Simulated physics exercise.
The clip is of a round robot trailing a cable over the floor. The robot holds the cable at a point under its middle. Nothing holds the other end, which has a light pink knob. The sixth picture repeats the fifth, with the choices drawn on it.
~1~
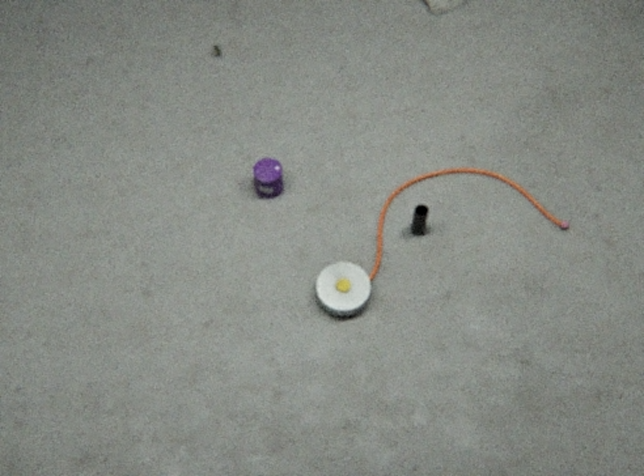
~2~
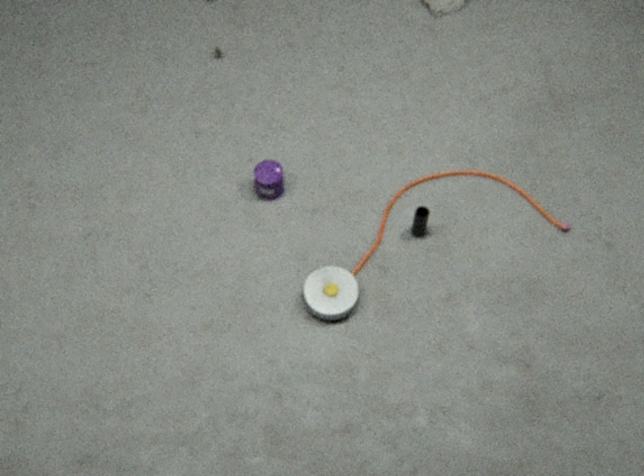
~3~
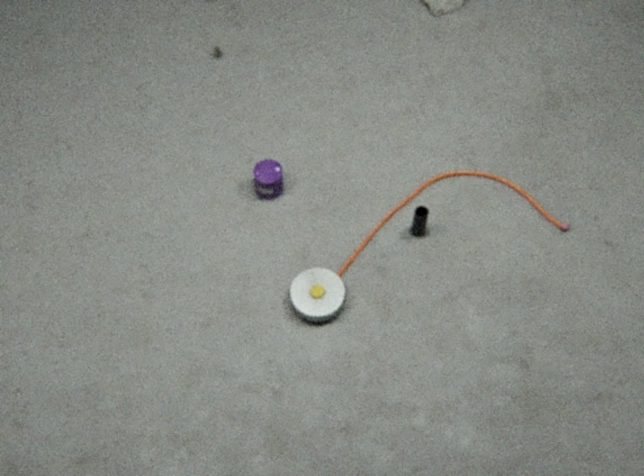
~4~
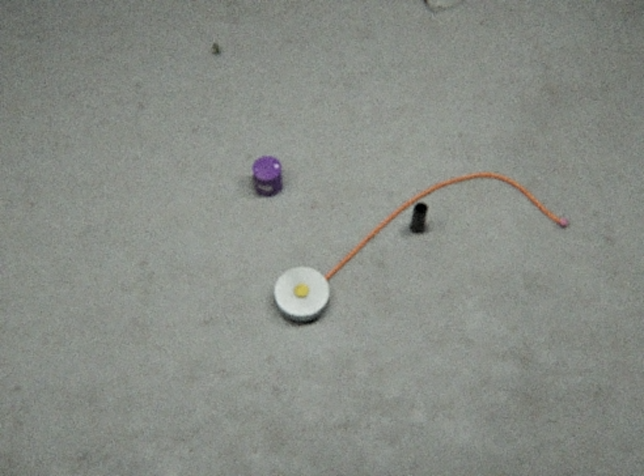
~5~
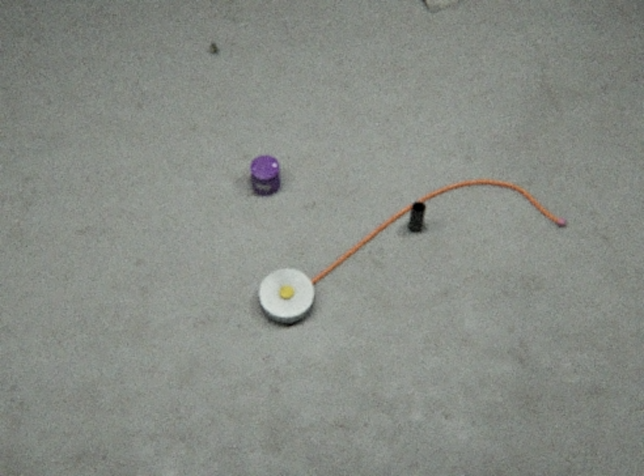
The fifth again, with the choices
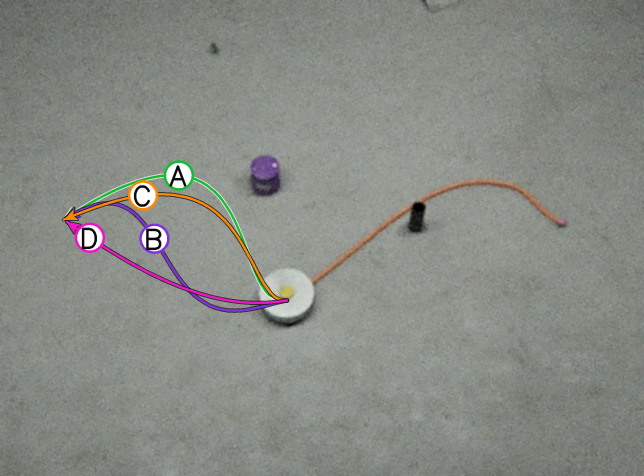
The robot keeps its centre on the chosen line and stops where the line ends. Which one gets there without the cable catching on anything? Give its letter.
Take C.
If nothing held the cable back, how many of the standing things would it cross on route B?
One.
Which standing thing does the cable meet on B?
The black post.
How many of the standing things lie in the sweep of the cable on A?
It sweeps one.
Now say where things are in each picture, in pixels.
Robot (343, 290); free end (565, 225); black post (420, 220), in the first picture.
Robot (331, 294); free end (565, 227), in the second picture.
Robot (318, 295); purple keg (269, 180), in the third picture.
Robot (302, 295); black post (419, 218), in the fourth picture.
Robot (287, 296); free end (561, 222); black post (417, 217); purple keg (266, 176), in the fifth picture.
On the marked copy, A from (287, 300) via (206, 185) to (64, 220); B from (287, 300) via (169, 263) to (66, 219); C from (287, 300) via (202, 203) to (64, 220); D from (287, 300) via (161, 279) to (67, 222).
Taking C. A third of the way, robot (228, 220), middle of the cable (398, 218), free end (554, 217).
Two thirds of the way, robot (135, 191), middle of the cable (305, 205), free end (469, 207).
When it is over, robot (62, 215), middle of the cable (235, 206), free end (399, 206); nothing has been touched.
As for the rest, A meets the purple keg; B meets the black post; D meets the black post.
